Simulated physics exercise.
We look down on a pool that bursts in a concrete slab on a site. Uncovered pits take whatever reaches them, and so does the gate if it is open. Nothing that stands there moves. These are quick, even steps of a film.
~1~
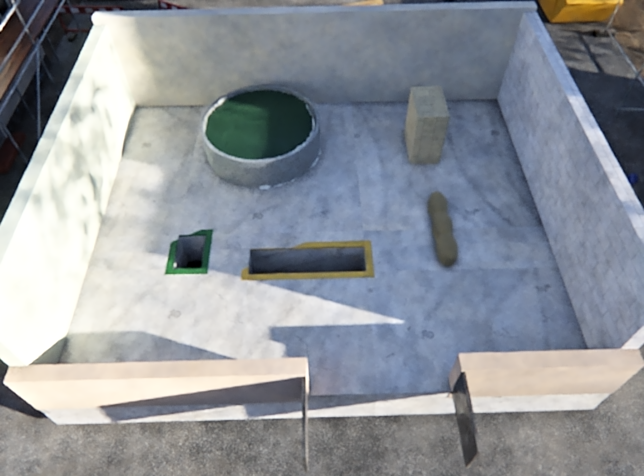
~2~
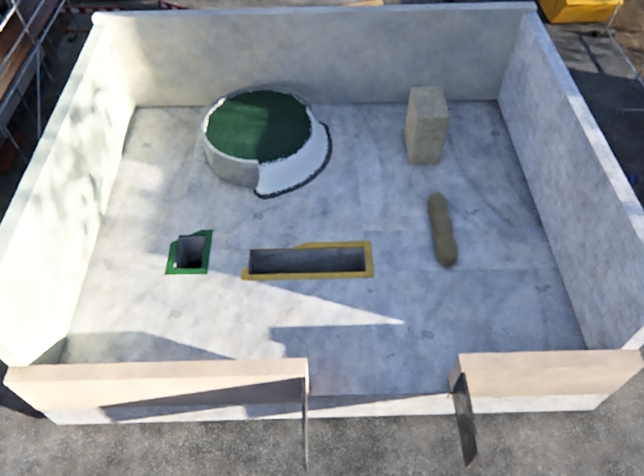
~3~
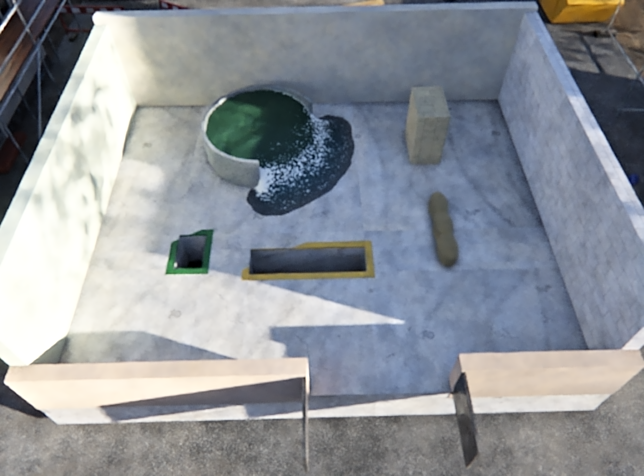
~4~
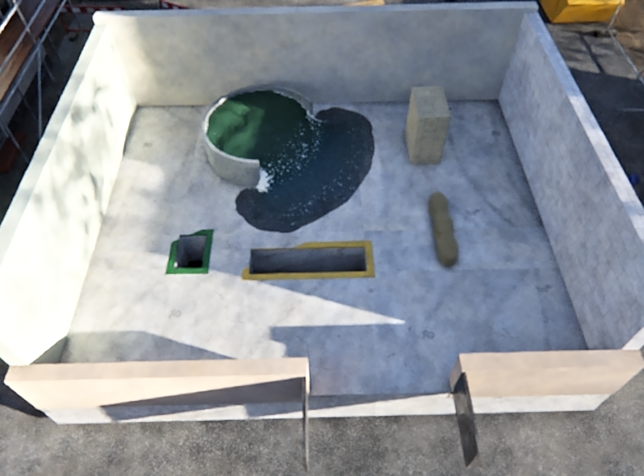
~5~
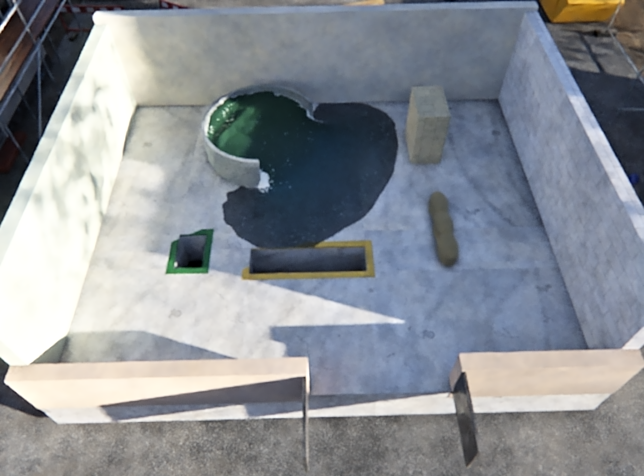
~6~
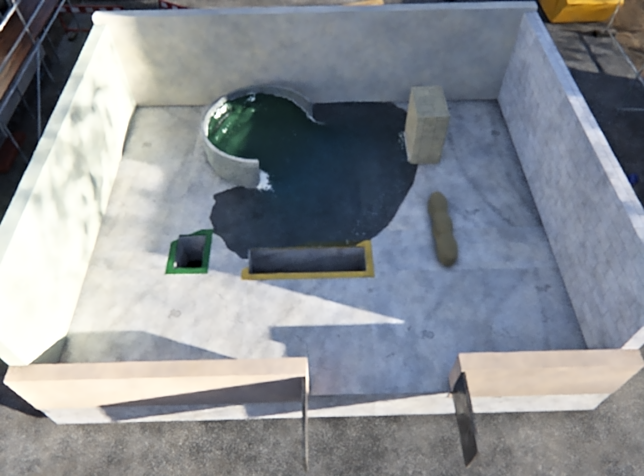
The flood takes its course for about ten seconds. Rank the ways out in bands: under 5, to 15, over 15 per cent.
In the end: The gate takes above 15 %; the green pit takes not even 5 %; the yellow pit takes above 15 %.
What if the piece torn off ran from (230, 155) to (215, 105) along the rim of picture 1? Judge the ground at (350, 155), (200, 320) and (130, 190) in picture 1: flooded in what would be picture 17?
In that order: Dry, dry, wet.
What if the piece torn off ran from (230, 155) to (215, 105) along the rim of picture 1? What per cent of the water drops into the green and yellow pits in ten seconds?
In per cent: Green 12, yellow 6.
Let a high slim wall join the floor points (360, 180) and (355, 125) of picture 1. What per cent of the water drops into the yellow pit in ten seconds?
In per cent: Yellow 45.
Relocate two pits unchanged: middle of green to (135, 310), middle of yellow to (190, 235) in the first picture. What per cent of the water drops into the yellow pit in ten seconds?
Per cent: Yellow 0.
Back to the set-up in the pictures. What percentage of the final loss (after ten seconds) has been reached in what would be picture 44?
Roughly 65 per cent.
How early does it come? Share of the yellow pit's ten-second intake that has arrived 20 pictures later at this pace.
Near 60 in a hundred.
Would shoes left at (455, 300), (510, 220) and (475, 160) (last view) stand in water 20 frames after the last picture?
In turn: Covered, wet, wet.
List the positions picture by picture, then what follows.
The pool at (261, 124) is whole and still, in the first picture.
Water pours out at (310, 157) and has run to (258, 192), in the second picture.
Water pours out at (311, 159) and has run to (258, 208), in the third picture.
The front is at (260, 225), out from the gap at (311, 159), in the fourth picture.
The front is at (278, 248), out from the gap at (311, 159), in the fifth picture.
Water pours out at (310, 160) and has run to (401, 113), in the sixth picture.
A moment on, water covers 30 % of the floor; the gate 0 %, the green pit 0 %, the yellow pit 6 %.
Next, water covers 40 % of the floor; the gate 0 %, the green pit 0 %, the yellow pit 11 %.
Then, water covers 50 % of the floor; the gate 2 %, the green pit 0 %, the yellow pit 16 %.
Later, water covers 60 % of the floor; the gate 11 %, the green pit 0 %, the yellow pit 20 %.
In the end, water covers 65 % of the floor; the gate 23 %, the green pit 0 %, the yellow pit 26 %.
